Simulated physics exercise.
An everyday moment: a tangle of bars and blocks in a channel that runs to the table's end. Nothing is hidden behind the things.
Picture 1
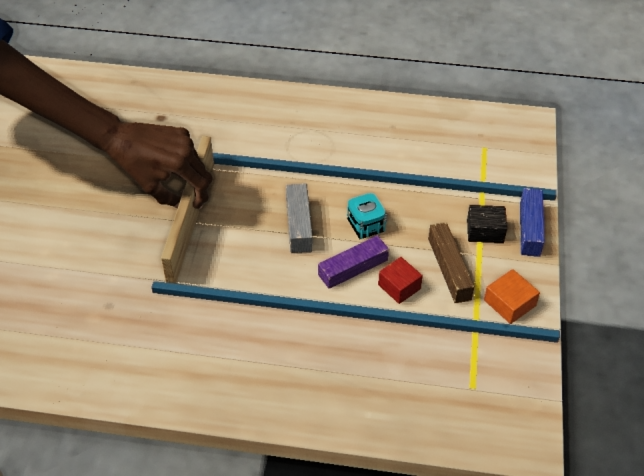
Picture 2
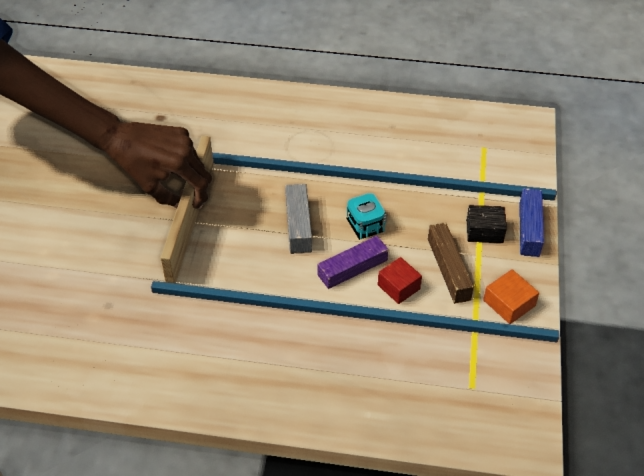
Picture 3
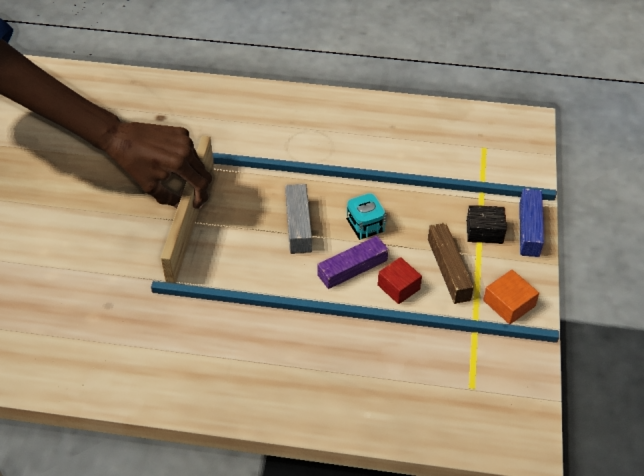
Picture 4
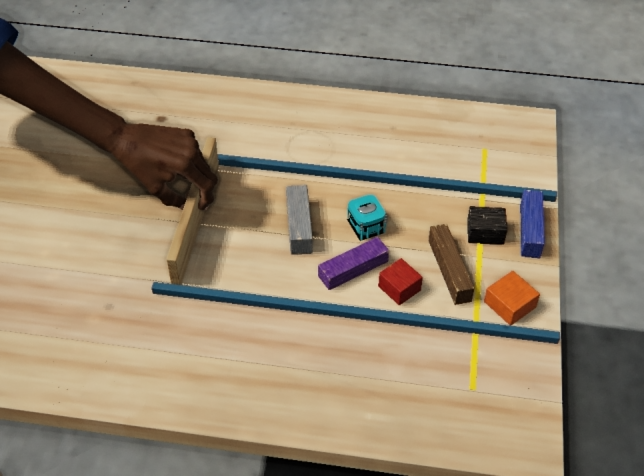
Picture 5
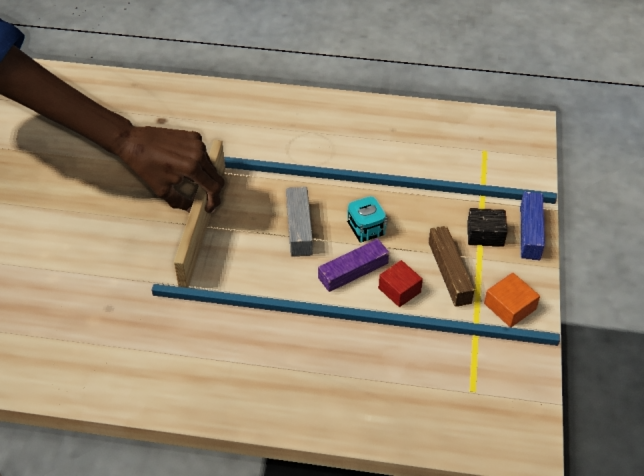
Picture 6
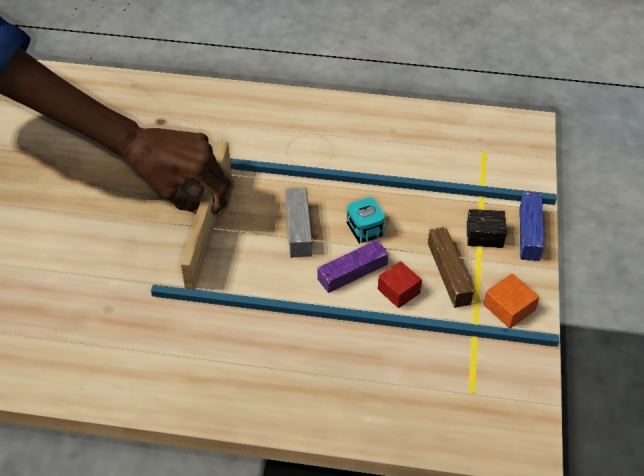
A hand sliding a wooden board slightly right along a blue-railed channel, with the scattered coloured bars and blocks beyond staying still.
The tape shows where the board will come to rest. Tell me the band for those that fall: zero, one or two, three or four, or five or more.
In the end the number that fall off is one or two.
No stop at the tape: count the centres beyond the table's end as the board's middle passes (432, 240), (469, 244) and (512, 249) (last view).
Place by place, 0, 2 and 3.
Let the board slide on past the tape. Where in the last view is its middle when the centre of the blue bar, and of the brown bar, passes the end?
Near (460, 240) and (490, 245).
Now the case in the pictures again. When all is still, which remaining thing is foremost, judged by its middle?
The brown bar ends nearest.
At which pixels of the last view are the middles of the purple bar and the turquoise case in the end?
The purple bar at (506, 286), the turquoise case at (517, 244).
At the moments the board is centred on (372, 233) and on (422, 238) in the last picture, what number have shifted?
4 and 8.
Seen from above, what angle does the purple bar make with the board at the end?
Roughly 30° out of line.
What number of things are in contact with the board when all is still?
The number is 2.
Early on, none off yet; blue bar at rest near (531, 226); orange block at rest near (511, 301); black block at rest near (486, 228).
Finally, the number that fall off is one or two; lost, orange block and blue bar.
